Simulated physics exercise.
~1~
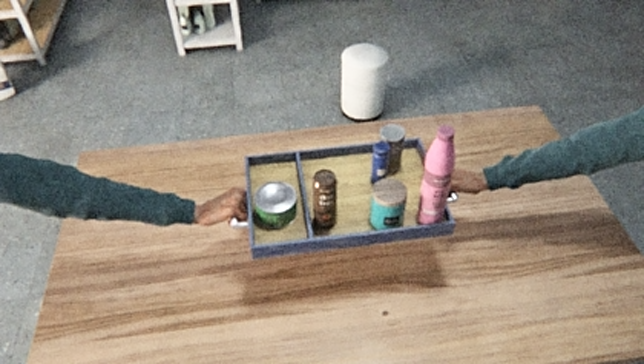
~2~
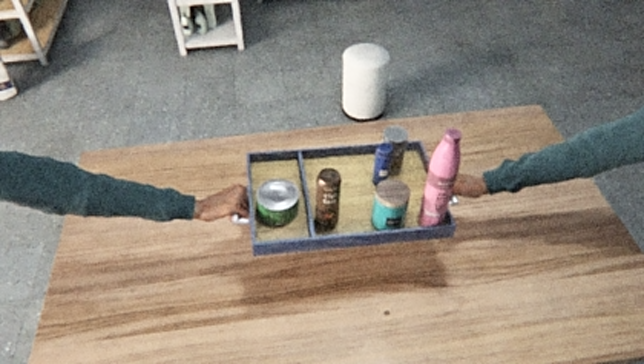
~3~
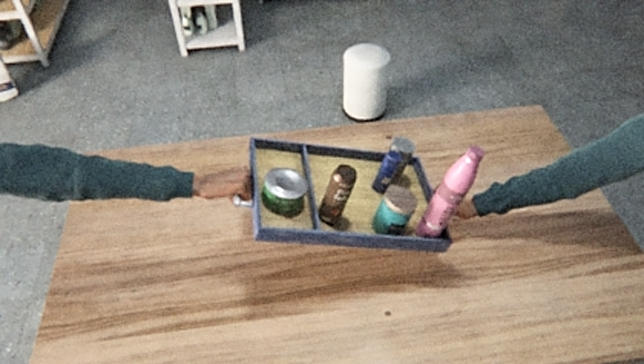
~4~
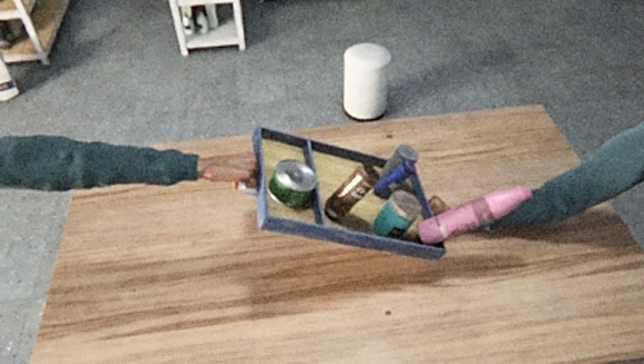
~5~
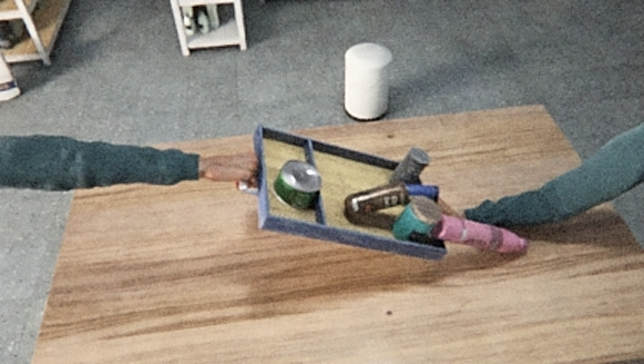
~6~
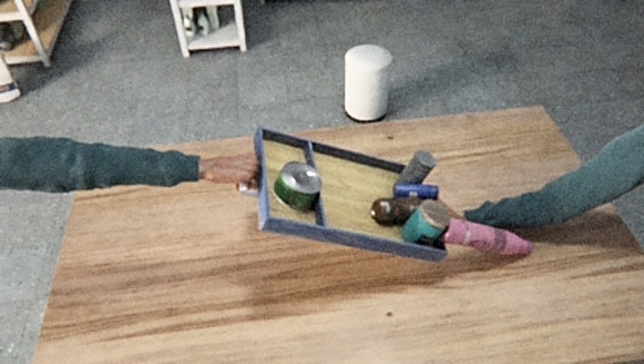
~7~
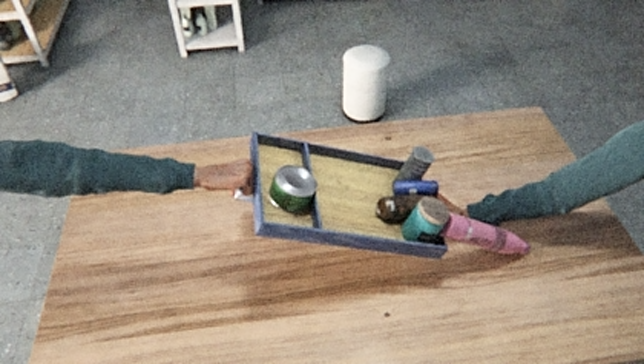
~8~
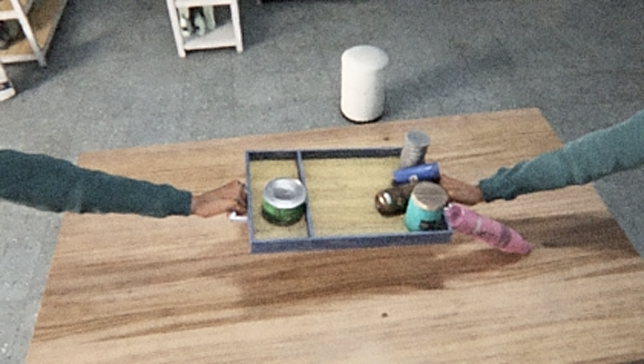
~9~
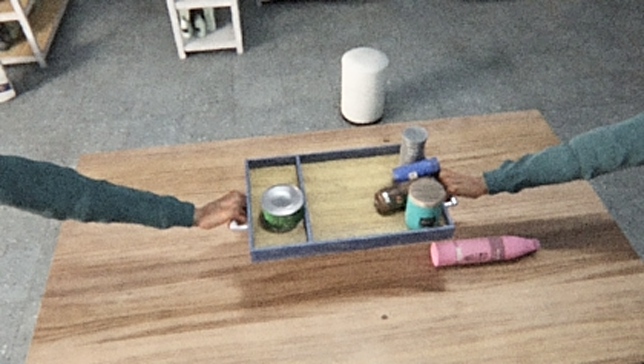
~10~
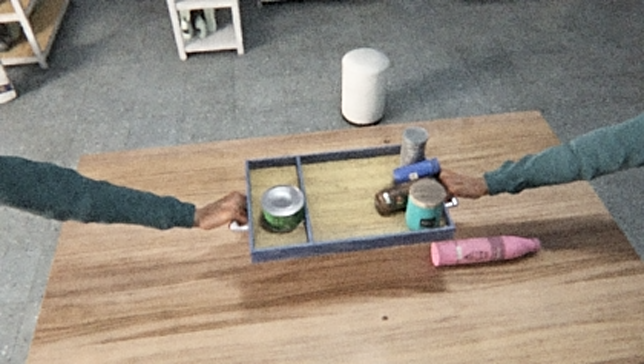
A shallow blue-rimmed tray is held by two hands in dark green sleeves above a wooden table, seen from above, with a white cylinder on the grey floor behind. A green tub sits left of the divider, while a brown can, turquoise jar, blue shaker, grey tin and tall pink bottle stand to the right. The tray's right side dips, and the pink bottle topples over the edge. The brown can and blue shaker fall as the jar and tin slide right. The tray levels, leaving the bottle lying on the table and the tub still in its compartment.
